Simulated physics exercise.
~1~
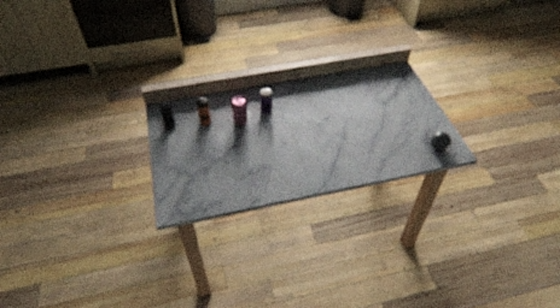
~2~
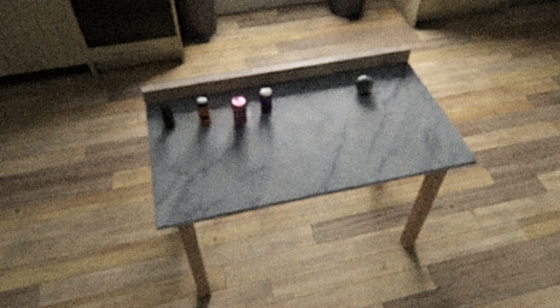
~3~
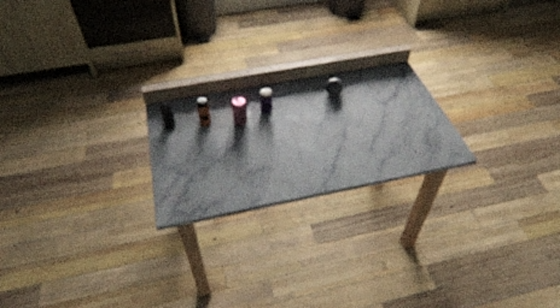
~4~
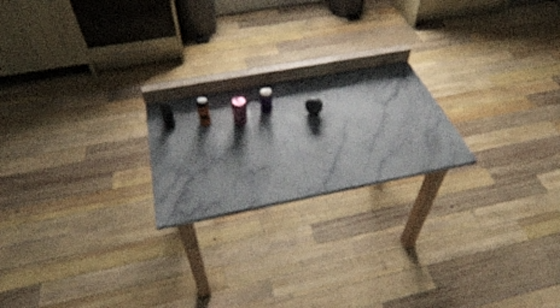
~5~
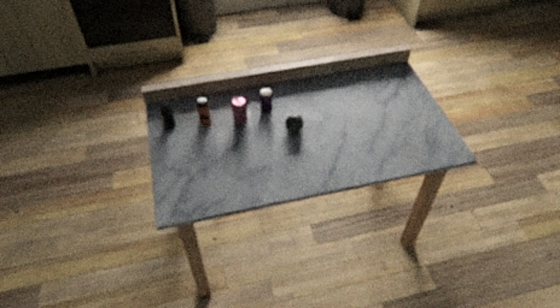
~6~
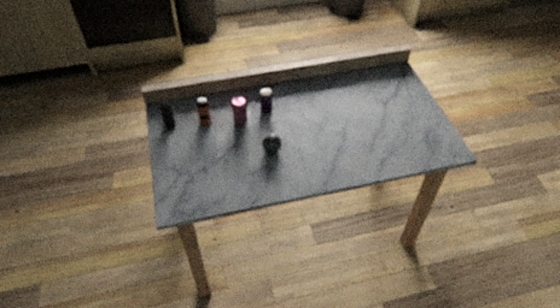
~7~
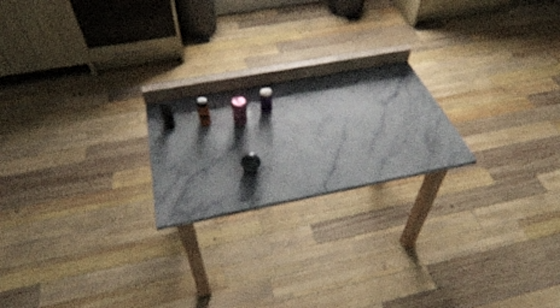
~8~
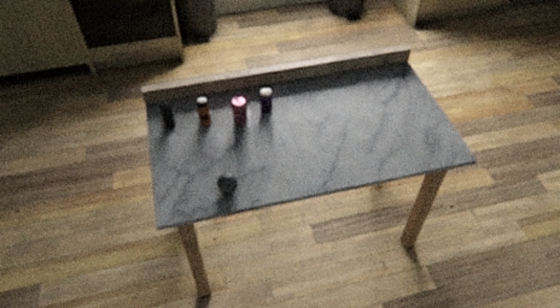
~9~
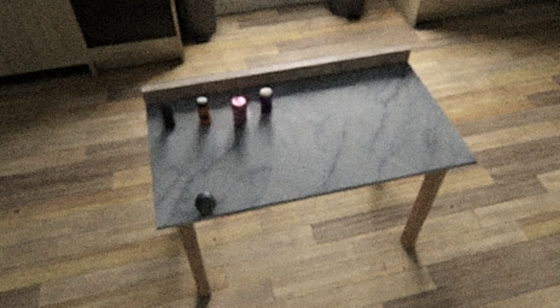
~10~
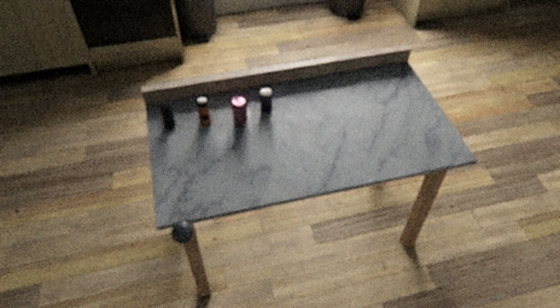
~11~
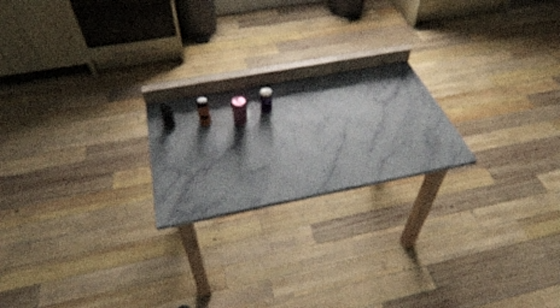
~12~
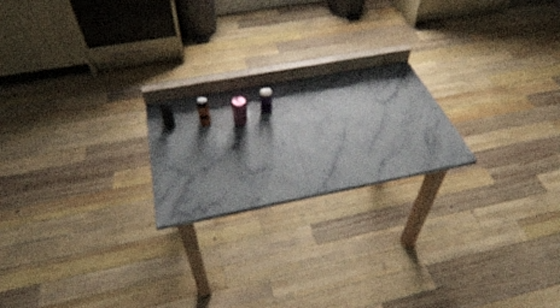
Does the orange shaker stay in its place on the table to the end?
Yes, the orange shaker is still standing in its original spot at the end. The ball passes to the right of the group without touching it.
